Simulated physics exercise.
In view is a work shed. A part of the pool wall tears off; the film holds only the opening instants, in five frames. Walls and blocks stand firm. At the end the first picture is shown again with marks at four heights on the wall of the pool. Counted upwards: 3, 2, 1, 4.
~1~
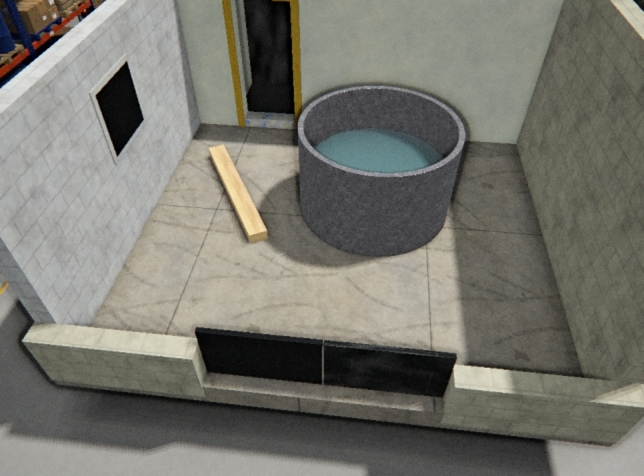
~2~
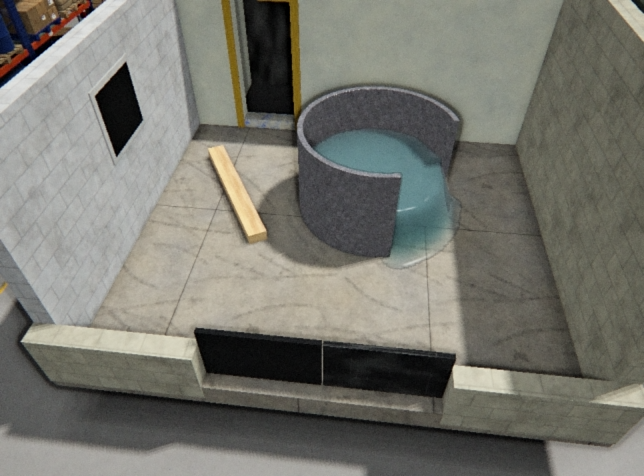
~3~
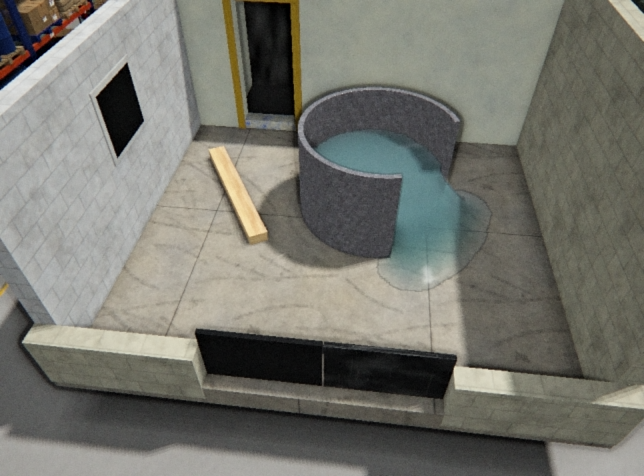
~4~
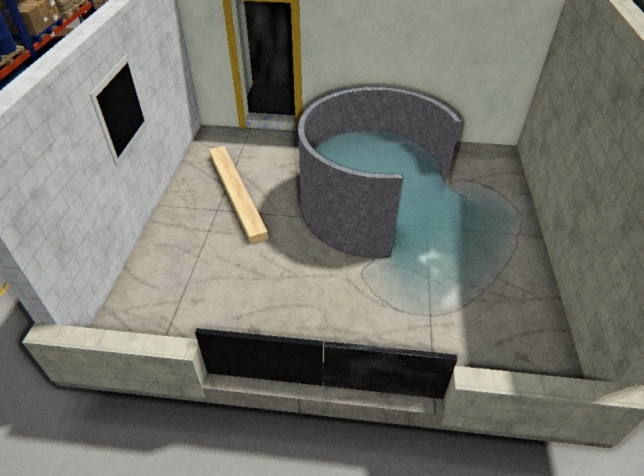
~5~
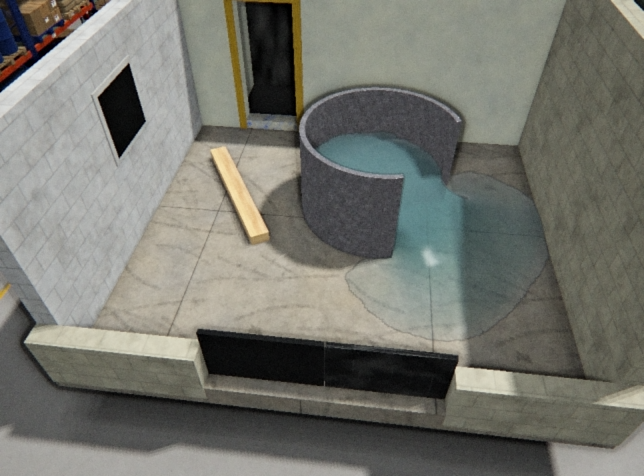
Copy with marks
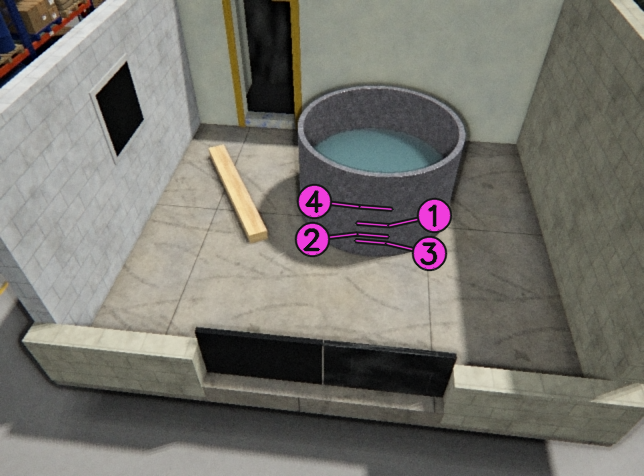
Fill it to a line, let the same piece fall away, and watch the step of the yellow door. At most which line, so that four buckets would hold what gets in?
4 will do.
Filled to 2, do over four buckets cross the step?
No, that is safe.
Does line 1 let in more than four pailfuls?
No, not at all.
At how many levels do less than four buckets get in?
All of the four.
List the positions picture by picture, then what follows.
The first frame shows water in the pool at rest, its middle at (377, 166); foot of the yellow doorway at (271, 128); shut gate at (324, 348).
The second frame shows front seen at (400, 258), 2 % of the ground wet.
The third frame shows front seen at (401, 282), 6 % of the ground wet.
The fourth frame shows front seen at (503, 199), 12 % of the ground wet.
The fifth frame shows front seen at (407, 322), 19 % of the ground wet.
On the marked copy, 1 at (373, 224); 2 at (372, 235); 3 at (371, 242); 4 at (374, 207); from the bottom up 3, 2, 1, 4.
For line 1, nothing gets over.
For line 2, nothing gets over.
For line 3, nothing gets over.
For line 4, a bucket or two gets in.
